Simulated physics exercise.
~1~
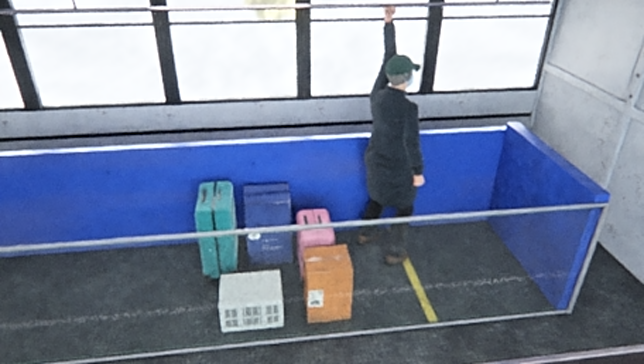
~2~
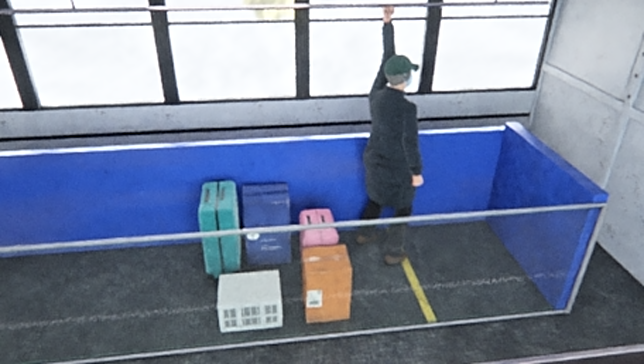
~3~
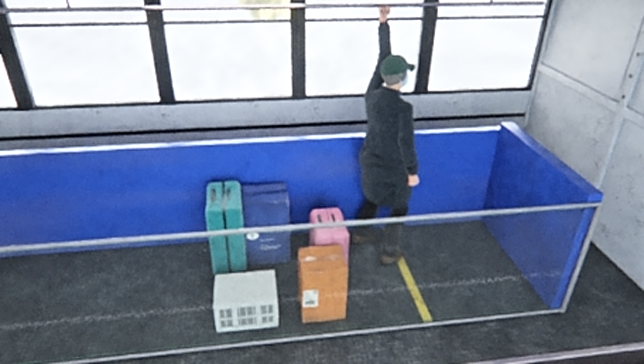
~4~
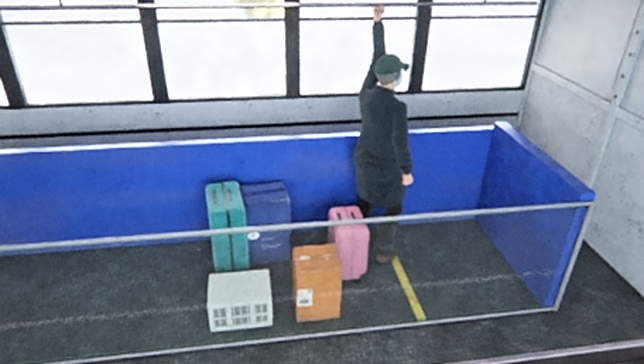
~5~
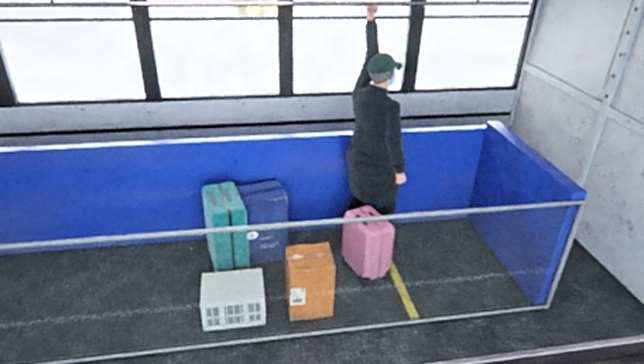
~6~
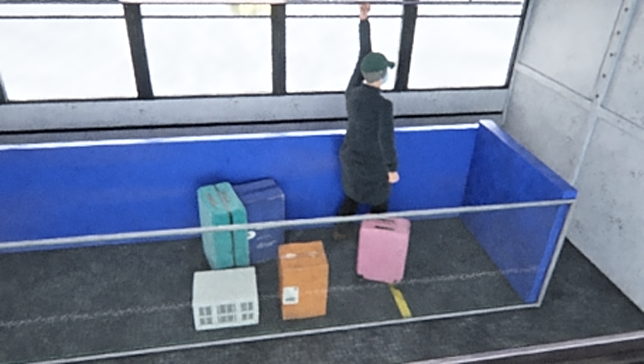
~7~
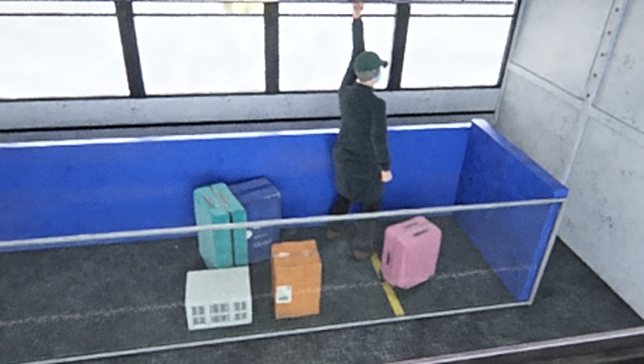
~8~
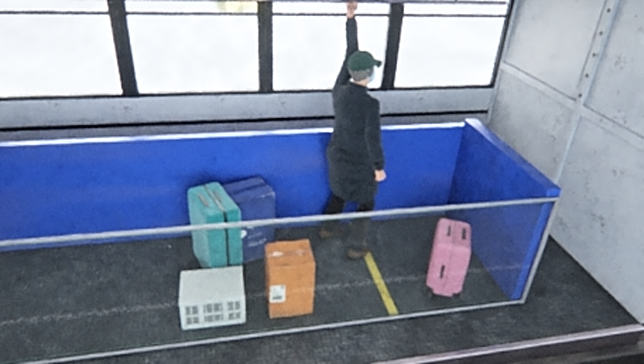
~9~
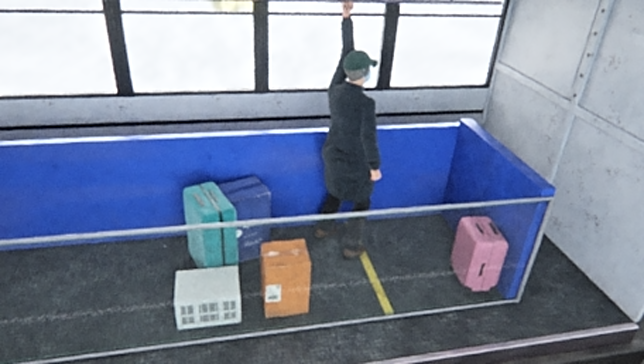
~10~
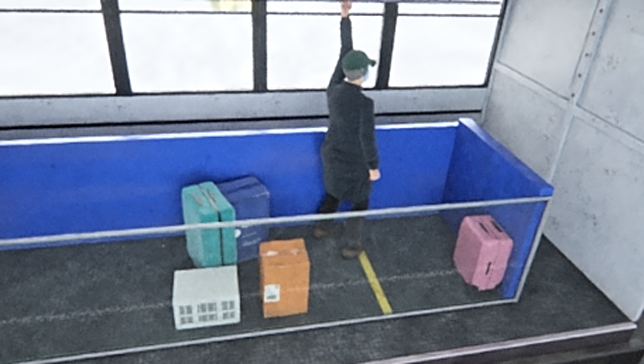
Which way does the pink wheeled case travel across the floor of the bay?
The pink wheeled case moves to the right, leaving the other luggage behind.
